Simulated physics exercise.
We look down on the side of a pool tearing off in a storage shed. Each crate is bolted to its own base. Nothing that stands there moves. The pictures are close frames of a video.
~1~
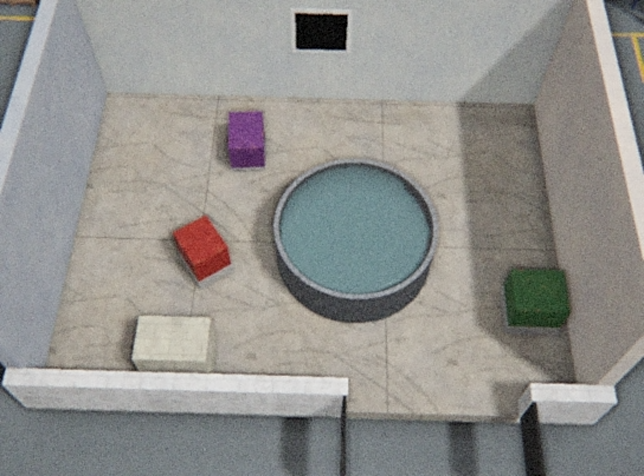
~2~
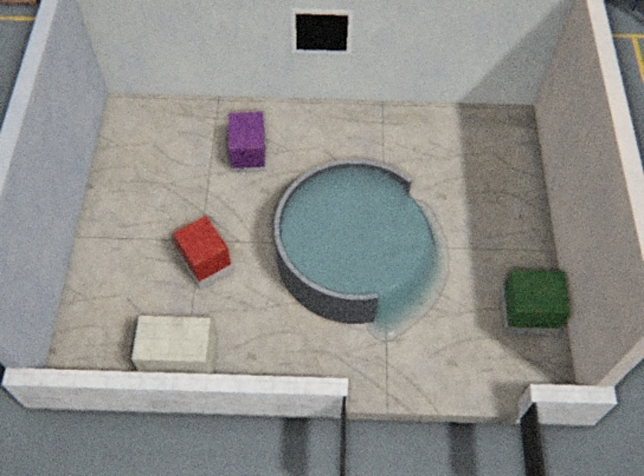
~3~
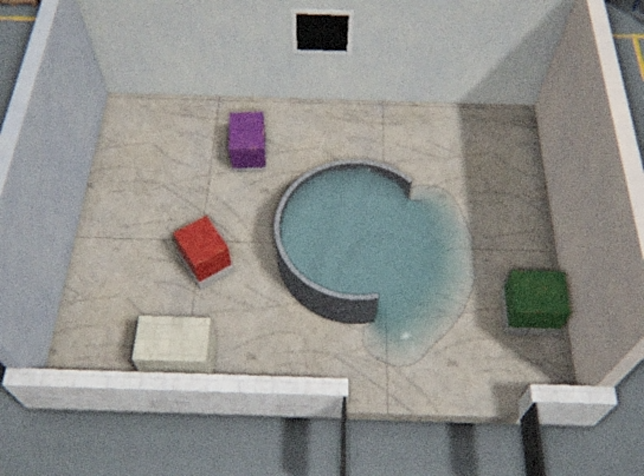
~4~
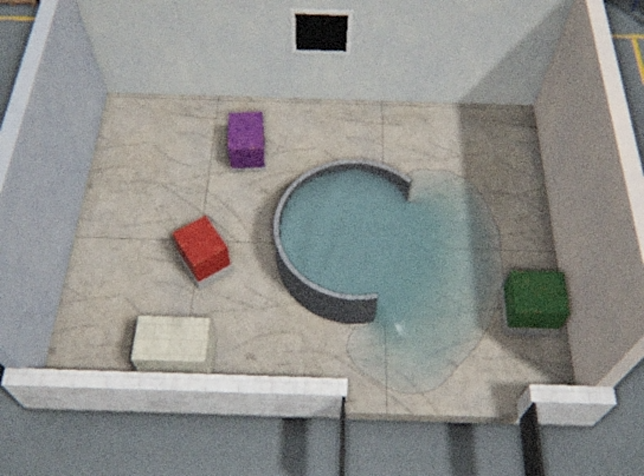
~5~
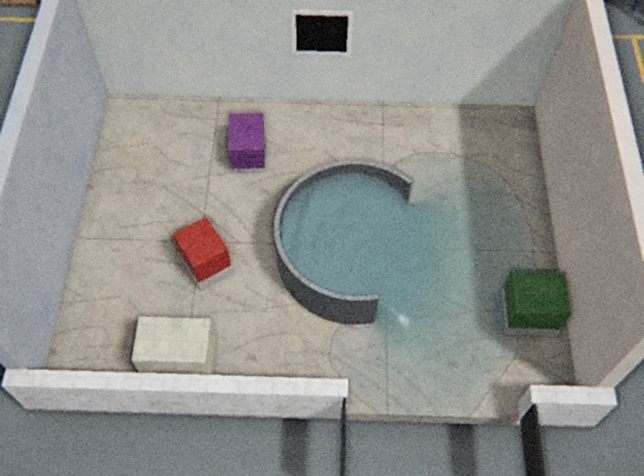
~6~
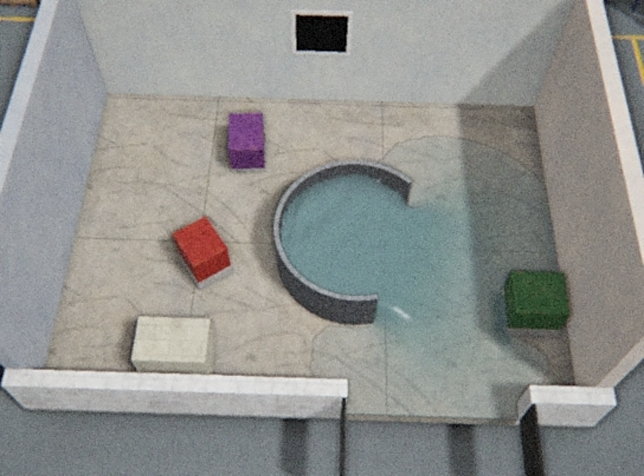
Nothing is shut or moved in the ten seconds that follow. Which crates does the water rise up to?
One by one: The purple crate is soaked; the red crate keeps dry; the green crate is soaked.
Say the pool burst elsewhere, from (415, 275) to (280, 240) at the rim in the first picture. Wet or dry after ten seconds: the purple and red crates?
Then: Purple is topped, red is soaked.
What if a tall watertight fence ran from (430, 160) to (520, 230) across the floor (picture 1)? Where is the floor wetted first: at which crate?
It is the green crate.
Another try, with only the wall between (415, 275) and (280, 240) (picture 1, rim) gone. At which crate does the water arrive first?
It is the red crate.
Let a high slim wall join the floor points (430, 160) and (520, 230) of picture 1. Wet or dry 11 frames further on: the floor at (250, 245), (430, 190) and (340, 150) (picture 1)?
As listed: Dry, under water, wet.
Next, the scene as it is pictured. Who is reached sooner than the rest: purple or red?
The purple crate.
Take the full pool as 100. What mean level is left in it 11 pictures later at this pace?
Some 28 per cent.
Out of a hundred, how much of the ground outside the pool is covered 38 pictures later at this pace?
Some 70 per cent.
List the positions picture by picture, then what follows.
In the first frame, the round pool at (356, 228) is whole and still.
In the second frame, the front is at (374, 332), out from the gap at (427, 263).
In the third frame, water pours out at (427, 266) and has run to (437, 191).
In the fourth frame, the front is at (453, 177), out from the gap at (425, 267).
In the fifth frame, the front is at (455, 158), out from the gap at (426, 268).
In the sixth frame, water pours out at (425, 269) and has run to (491, 151).
A moment on, water covers 30 % of the floor; the purple crate not reached, the red crate not reached, the green crate water round its plinth.
Next, water covers 30 % of the floor; the purple crate not reached, the red crate not reached, the green crate water round its plinth.
Then, water covers 45 % of the floor; the purple crate not reached, the red crate not reached, the green crate water round its plinth.
Later, water covers 70 % of the floor; the purple crate water round its plinth, the red crate water round its plinth, the green crate water round its plinth.
In the end, water covers 100 % of the floor; the purple crate was topped, the red crate stayed above the water, the green crate was topped.
